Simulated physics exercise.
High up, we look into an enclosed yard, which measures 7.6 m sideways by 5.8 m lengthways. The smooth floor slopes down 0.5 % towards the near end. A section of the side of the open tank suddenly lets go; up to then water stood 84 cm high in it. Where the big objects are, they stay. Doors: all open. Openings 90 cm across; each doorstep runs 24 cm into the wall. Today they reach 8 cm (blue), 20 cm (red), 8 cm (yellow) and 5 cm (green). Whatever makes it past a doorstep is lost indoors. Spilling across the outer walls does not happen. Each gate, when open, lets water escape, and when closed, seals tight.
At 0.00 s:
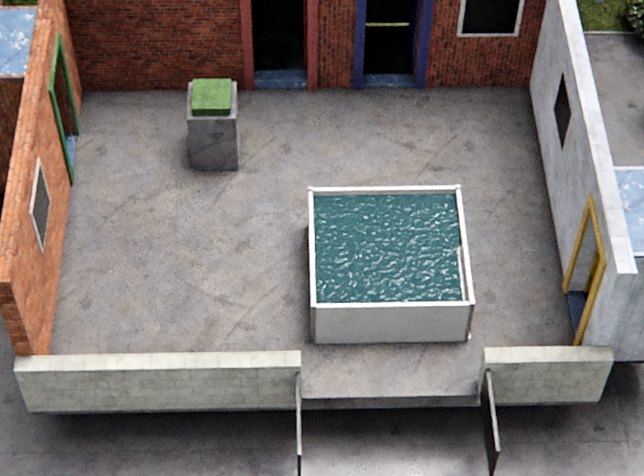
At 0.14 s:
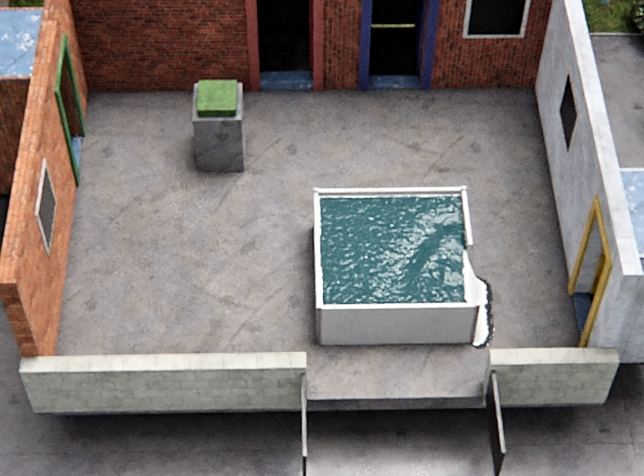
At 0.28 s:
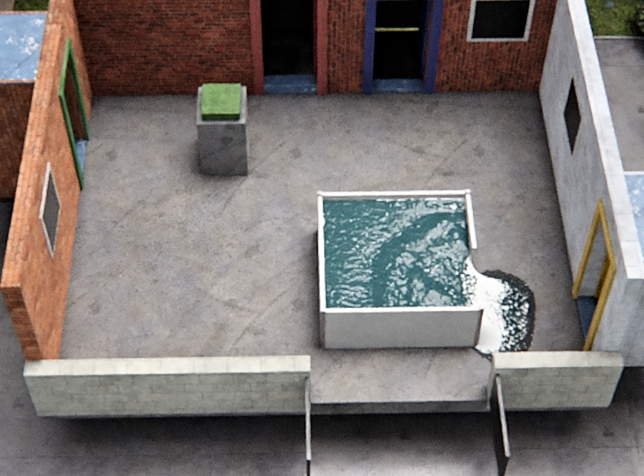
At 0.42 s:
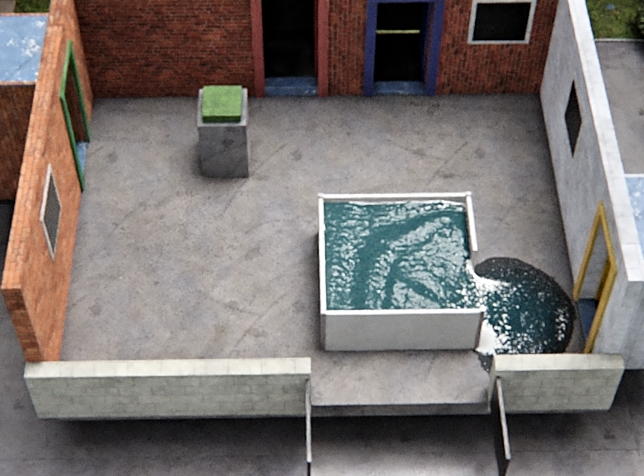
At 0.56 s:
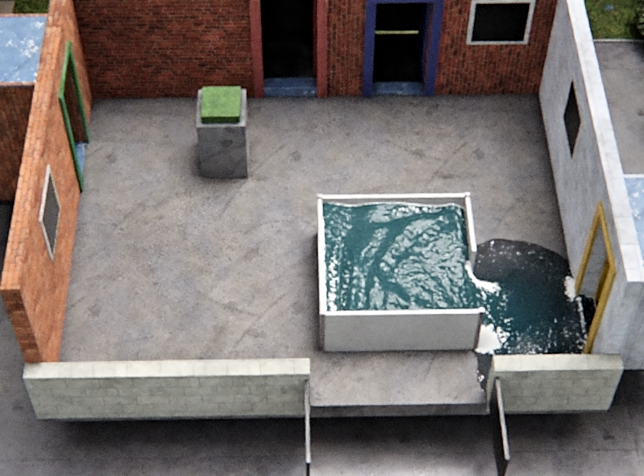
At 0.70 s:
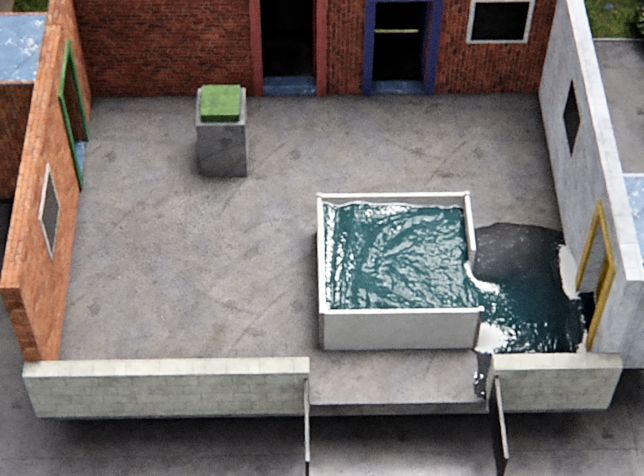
Water pours from the open tank's broken right side and spreads across the floor to the yellow-framed doorway.
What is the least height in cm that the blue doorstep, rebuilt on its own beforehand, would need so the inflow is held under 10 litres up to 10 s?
Around 6 cm would be enough.
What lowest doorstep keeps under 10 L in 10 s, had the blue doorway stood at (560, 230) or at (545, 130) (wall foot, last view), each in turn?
In turn: Roughly 12.0 cm, roughly 8.5 cm.
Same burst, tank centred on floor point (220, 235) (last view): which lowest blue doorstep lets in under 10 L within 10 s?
Near 6.0 cm.
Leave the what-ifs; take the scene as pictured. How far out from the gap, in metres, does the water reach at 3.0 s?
Around 4.8 m out.
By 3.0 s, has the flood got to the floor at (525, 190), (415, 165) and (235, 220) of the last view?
Listed order - soaked through, soaked through, unwetted.
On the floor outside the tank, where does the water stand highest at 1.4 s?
Around (589, 385).
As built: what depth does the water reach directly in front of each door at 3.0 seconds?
Depth (cm): Blue 2 / red 0 / yellow 34 / green 0.
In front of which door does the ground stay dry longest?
The green door.
After 1.4 s water covers 10 % of the floor, deepest (58 cm) near (589, 385); it has not reached the blue door.
After 3.0 s water covers 35 % of the floor, deepest (34 cm) near (580, 332); 2 cm at the blue door, 0 litres in over its 8 cm doorstep.
After 10.0 s water covers 95 % of the floor, deepest (13 cm) near (589, 385); 5 cm at the blue door, 2 litres in over its 8 cm doorstep.
At the blue door as built, the water arrived by 3.0 s and peaked near 9 cm at 4.8 s.
With a doorstep of 5 cm, 20 litres would have come in within the 10 s; with 7 cm, 5 litres. So under 10 litres takes about 6 cm.
